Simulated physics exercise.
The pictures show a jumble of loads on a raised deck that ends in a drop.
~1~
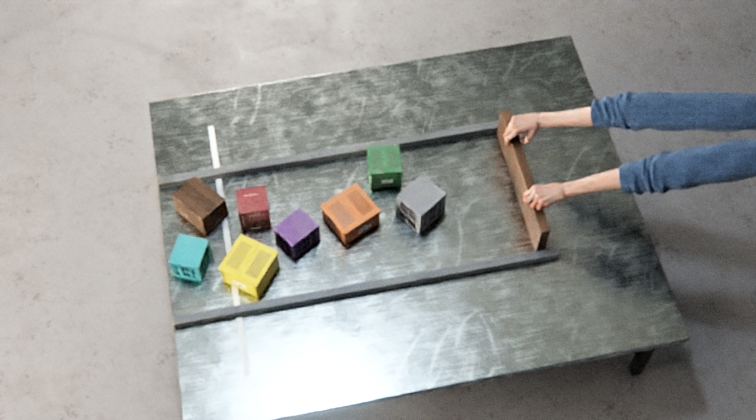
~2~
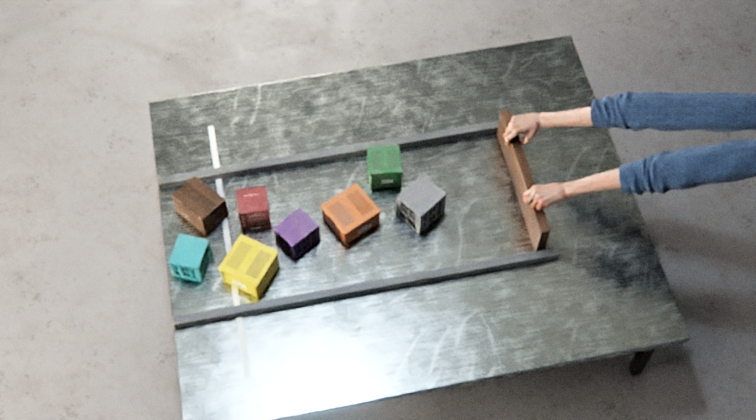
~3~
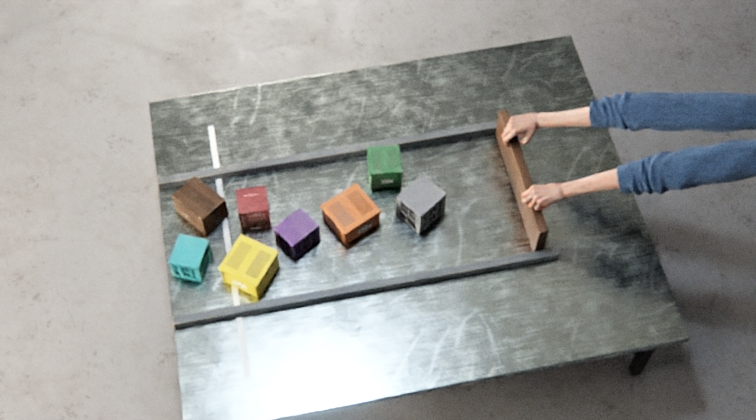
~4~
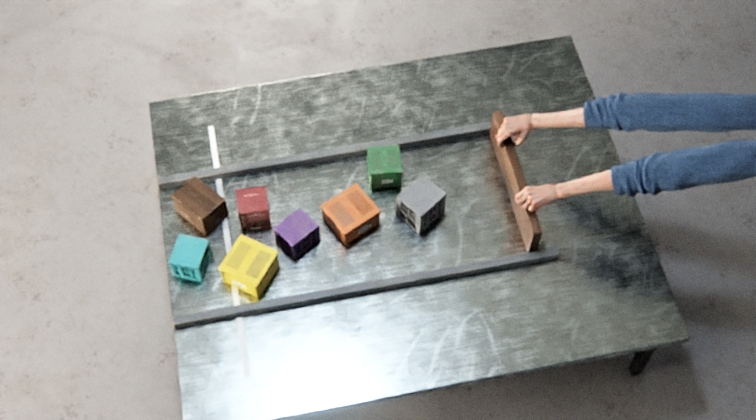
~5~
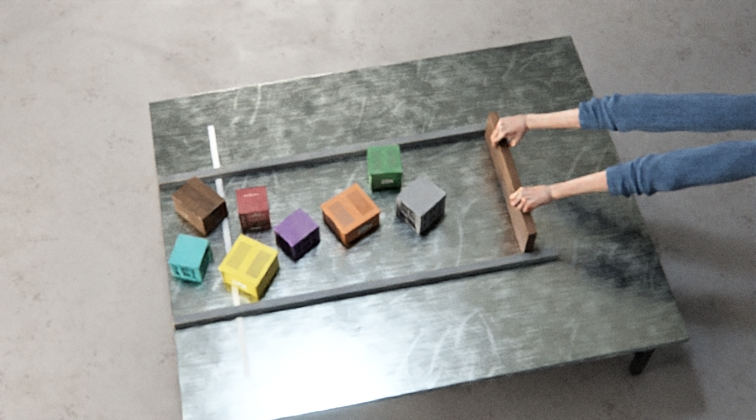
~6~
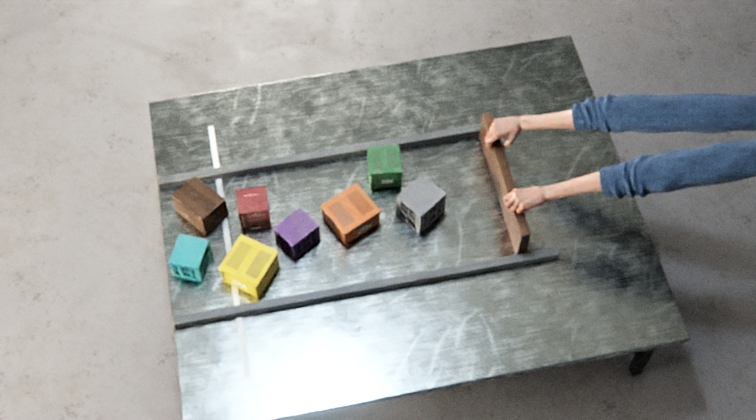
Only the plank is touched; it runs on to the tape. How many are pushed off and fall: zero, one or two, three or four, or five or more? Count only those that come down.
The number that fall off is three or four.
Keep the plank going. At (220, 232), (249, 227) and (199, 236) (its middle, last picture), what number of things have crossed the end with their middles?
Past the end: 5, 3 and 5.
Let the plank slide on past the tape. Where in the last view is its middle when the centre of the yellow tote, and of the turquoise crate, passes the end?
At (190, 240) for the yellow tote; at (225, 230) for the turquoise crate.
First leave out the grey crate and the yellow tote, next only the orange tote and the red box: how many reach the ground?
The counts: 2 and 0.
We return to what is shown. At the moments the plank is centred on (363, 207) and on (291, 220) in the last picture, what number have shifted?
By then 6, and 8.
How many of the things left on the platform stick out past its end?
Overhanging: 2.
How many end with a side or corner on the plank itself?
The number is 3.
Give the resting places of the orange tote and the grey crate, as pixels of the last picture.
About (164, 233), and the other about (206, 231).
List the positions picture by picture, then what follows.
In the first frame, turquoise crate (191, 258); brown box (200, 205); yellow tote (250, 267); plank (522, 180); tape (228, 242).
In the second frame, brown box (200, 206); orange tote (351, 215).
In the third frame, yellow tote (250, 267); purple crate (297, 233).
In the fourth frame, turquoise crate (191, 258); green tote (384, 168).
In the fifth frame, brown box (200, 206); grey crate (421, 204).
In the sixth frame, turquoise crate (191, 258); brown box (200, 206); yellow tote (250, 267); plank (504, 183); tape (228, 242).
Soon after, none off yet; turquoise crate at rest near (191, 258); brown box at rest near (200, 206); yellow tote at rest near (250, 267).
At rest, the number that fall off is three or four; fallen, purple crate, red box and brown box.
